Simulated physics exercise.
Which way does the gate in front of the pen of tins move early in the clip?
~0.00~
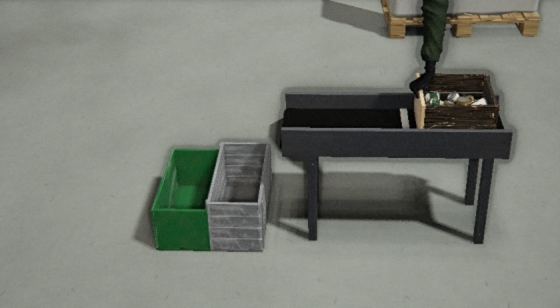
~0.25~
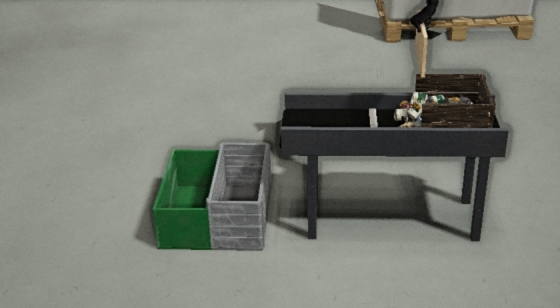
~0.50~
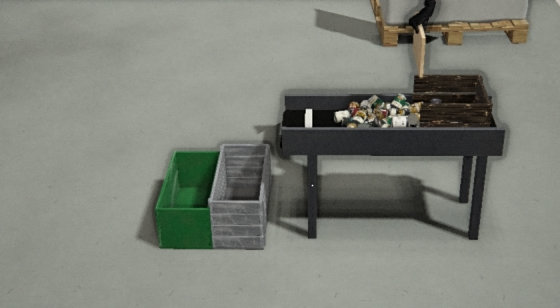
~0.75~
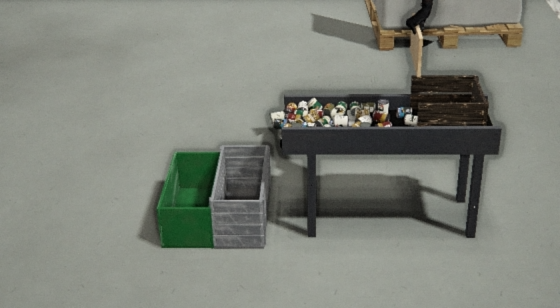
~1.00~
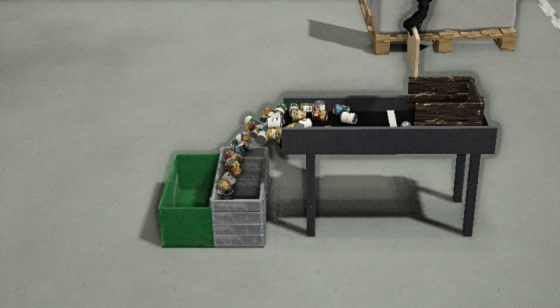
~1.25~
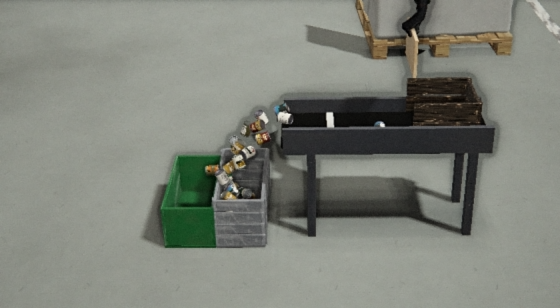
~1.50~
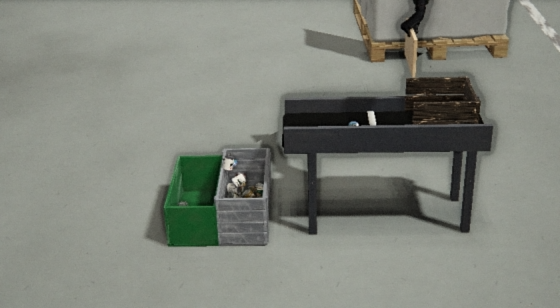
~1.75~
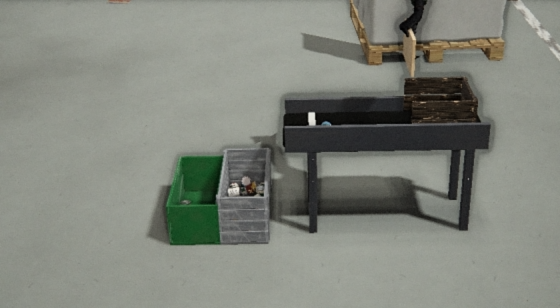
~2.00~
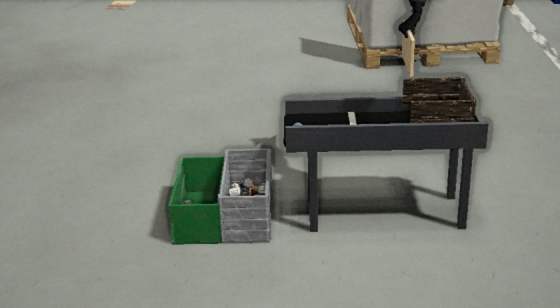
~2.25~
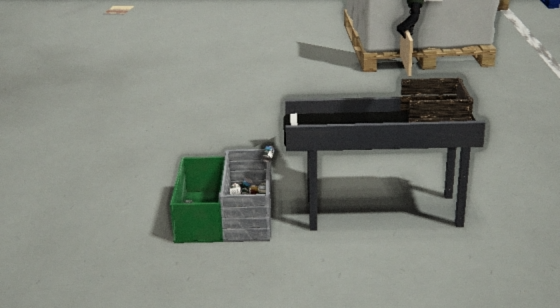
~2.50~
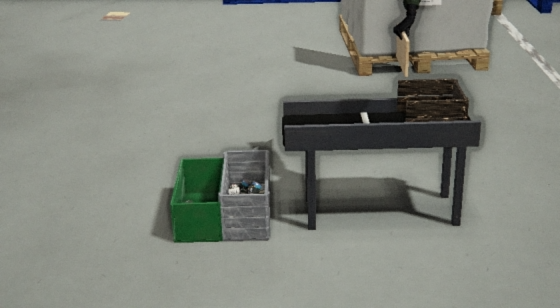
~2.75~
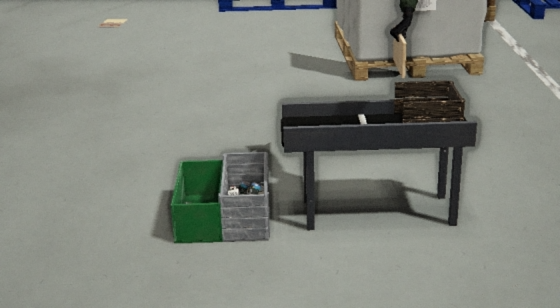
The gate moves up, and the arm then holds it above the belt while the tins travel away.
